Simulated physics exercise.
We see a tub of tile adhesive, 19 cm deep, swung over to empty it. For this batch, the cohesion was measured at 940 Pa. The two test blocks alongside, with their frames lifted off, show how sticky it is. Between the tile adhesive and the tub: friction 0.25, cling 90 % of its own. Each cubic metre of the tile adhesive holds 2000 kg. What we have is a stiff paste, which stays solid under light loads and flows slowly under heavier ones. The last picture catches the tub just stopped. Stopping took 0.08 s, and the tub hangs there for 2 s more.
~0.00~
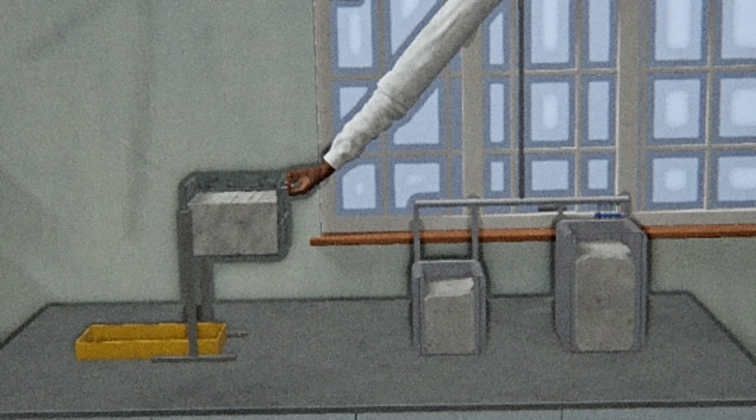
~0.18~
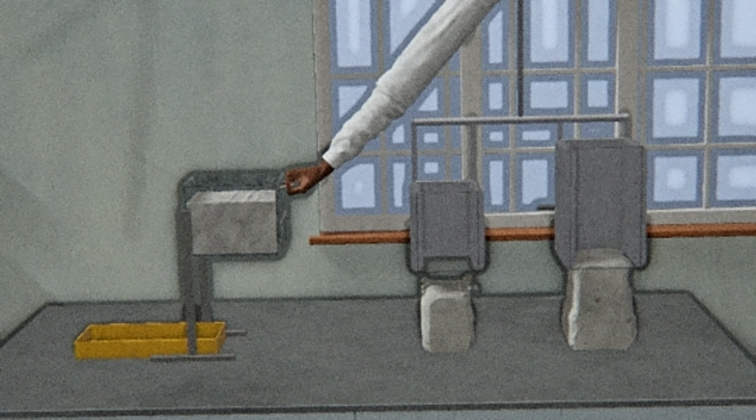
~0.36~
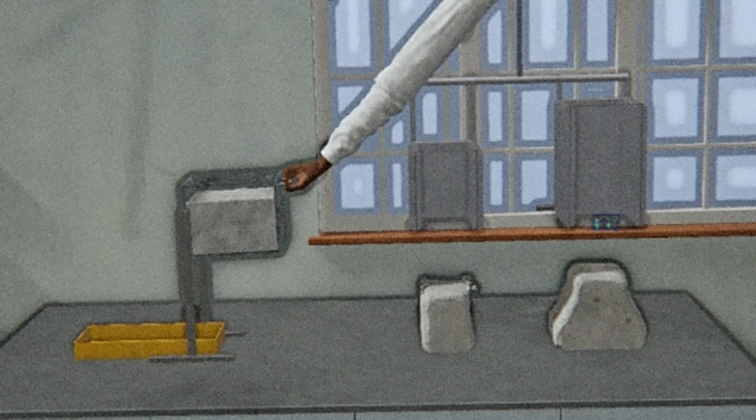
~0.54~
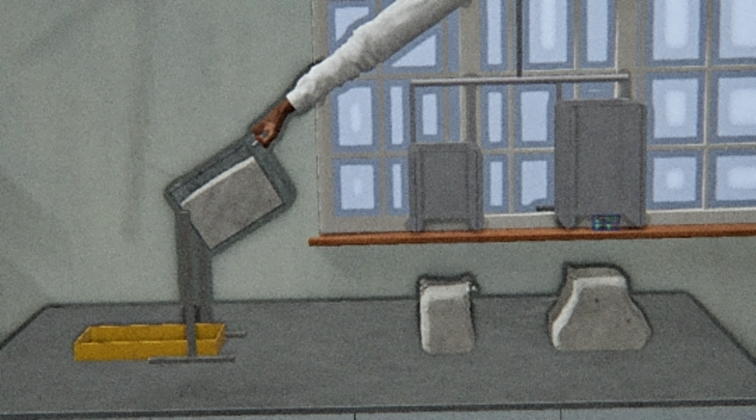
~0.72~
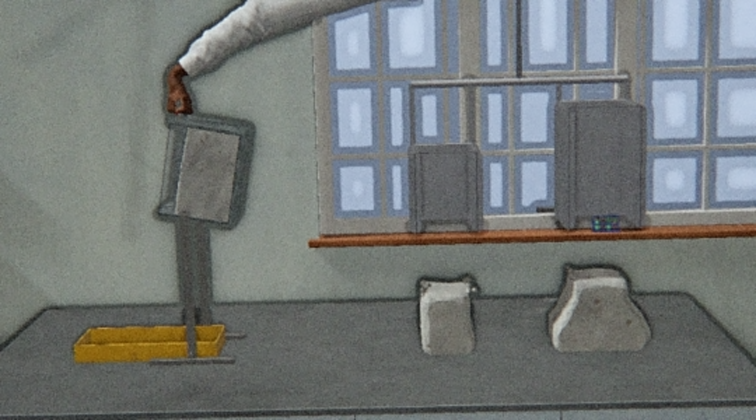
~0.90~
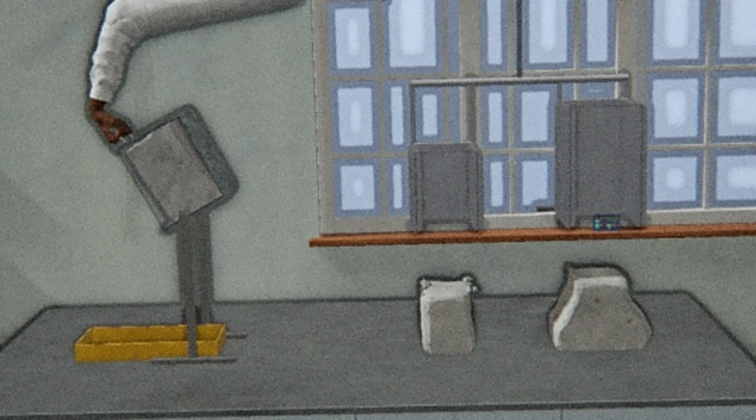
On a grey bench by a window, covers rise off two blocks, then a white-sleeved arm swings a tub leftward.
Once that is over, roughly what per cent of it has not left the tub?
Around 7 percent.
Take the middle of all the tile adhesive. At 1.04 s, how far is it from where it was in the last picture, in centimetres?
It has moved close to 10 cm.
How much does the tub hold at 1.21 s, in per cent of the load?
About 14 %.
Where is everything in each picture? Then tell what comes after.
In the first picture, handle-side rim at (276, 185), tilt 0 degrees; top of the tile adhesive at (230, 202); blocks stand 18 cm, 28 cm (left to right).
In the second picture, handle-side rim at (275, 184), tilt 0 degrees; top of the tile adhesive at (229, 201); blocks stand 18 cm, 26 cm (left to right).
In the third picture, handle-side rim at (273, 181), tilt 2 degrees; top of the tile adhesive at (263, 199); blocks stand 18 cm, 21 cm (left to right).
In the fourth picture, handle-side rim at (245, 144), tilt 31 degrees; top of the tile adhesive at (251, 161); blocks stand 18 cm, 21 cm (left to right).
In the fifth picture, handle-side rim at (170, 124), tilt 79 degrees; top of the tile adhesive at (192, 129); blocks stand 18 cm, 21 cm (left to right).
In the sixth picture, handle-side rim at (117, 151), tilt 117 degrees; top of the tile adhesive at (169, 126); blocks stand 18 cm, 21 cm (left to right).
After 1.04 s, the tub is at 117 degrees and holds 56 %.
After 1.21 s, the tub is at 117 degrees and holds 14 %.
After 1.38 s, the tub is at 117 degrees and holds 7 %.
After 1.55 s, the tub is at 117 degrees and holds 7 %.
After 2.90 s, at the end, the tub is at 117 degrees and holds 7 %.
